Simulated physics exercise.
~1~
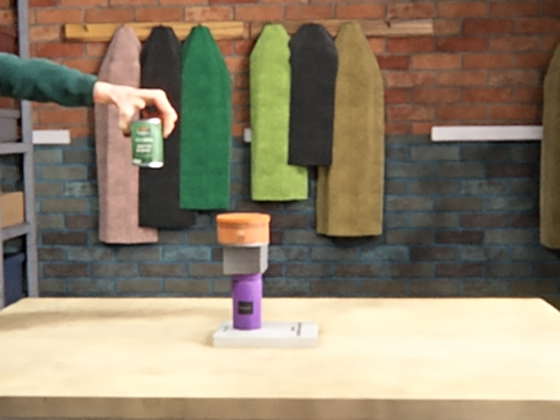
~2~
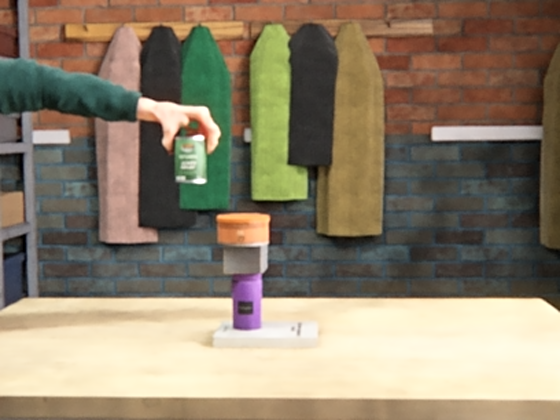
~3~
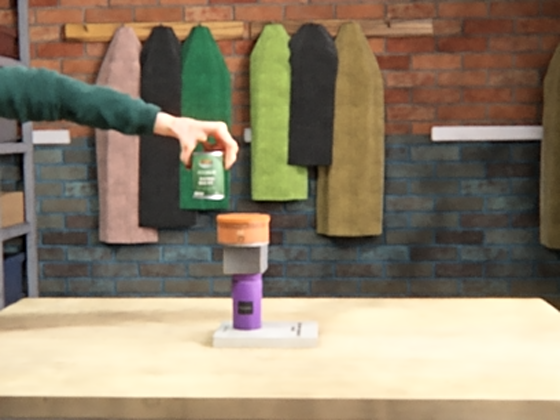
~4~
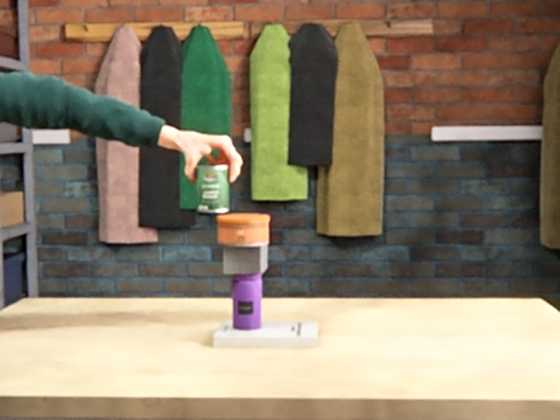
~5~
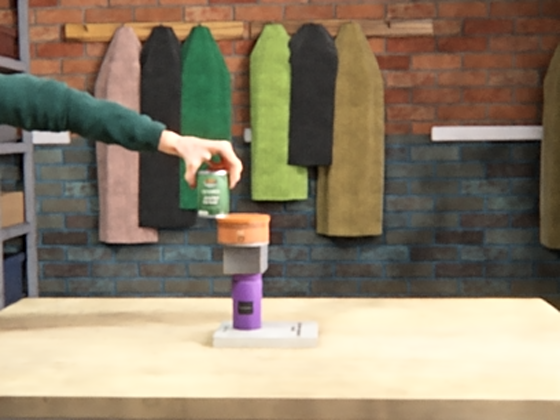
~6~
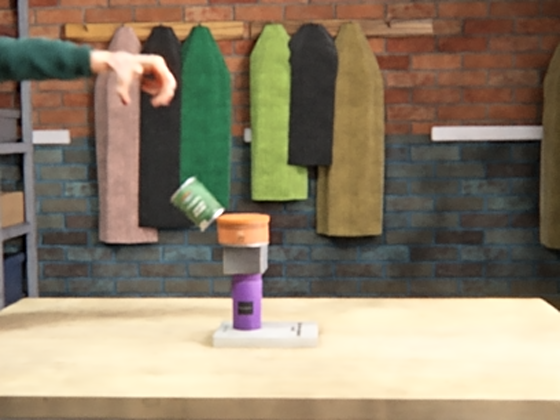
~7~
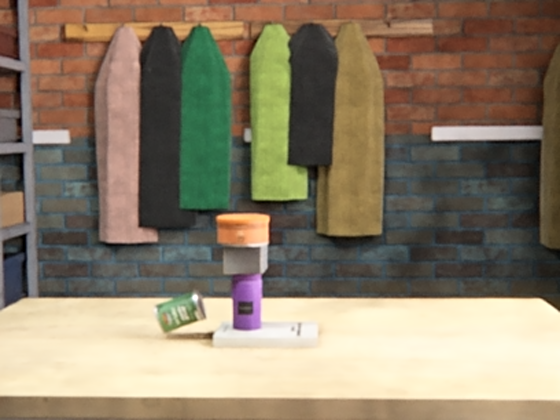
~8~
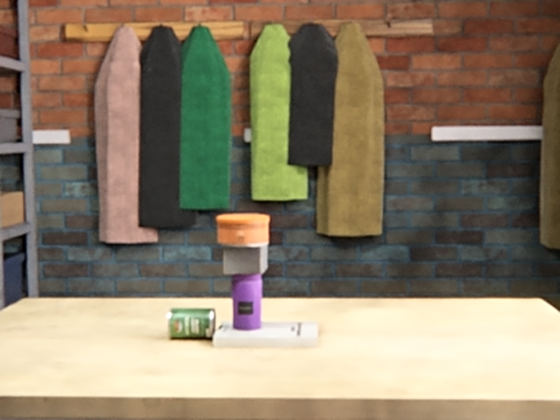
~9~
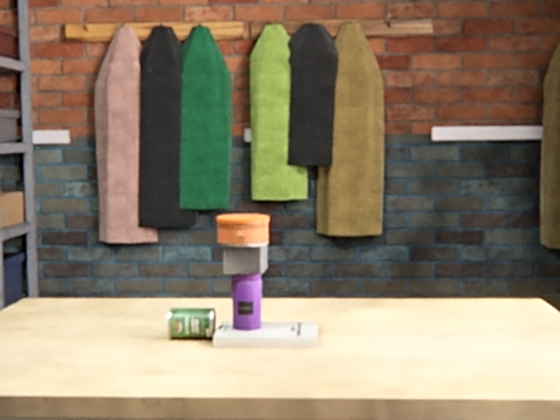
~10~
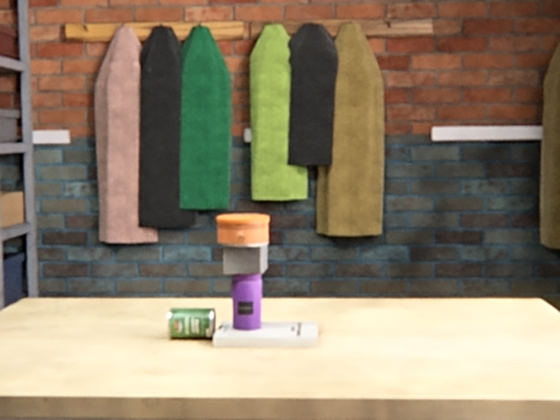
Hand releasing a green tin at the edge of an orange-topped stack, the tin tumbling left and lying beside the standing tower.
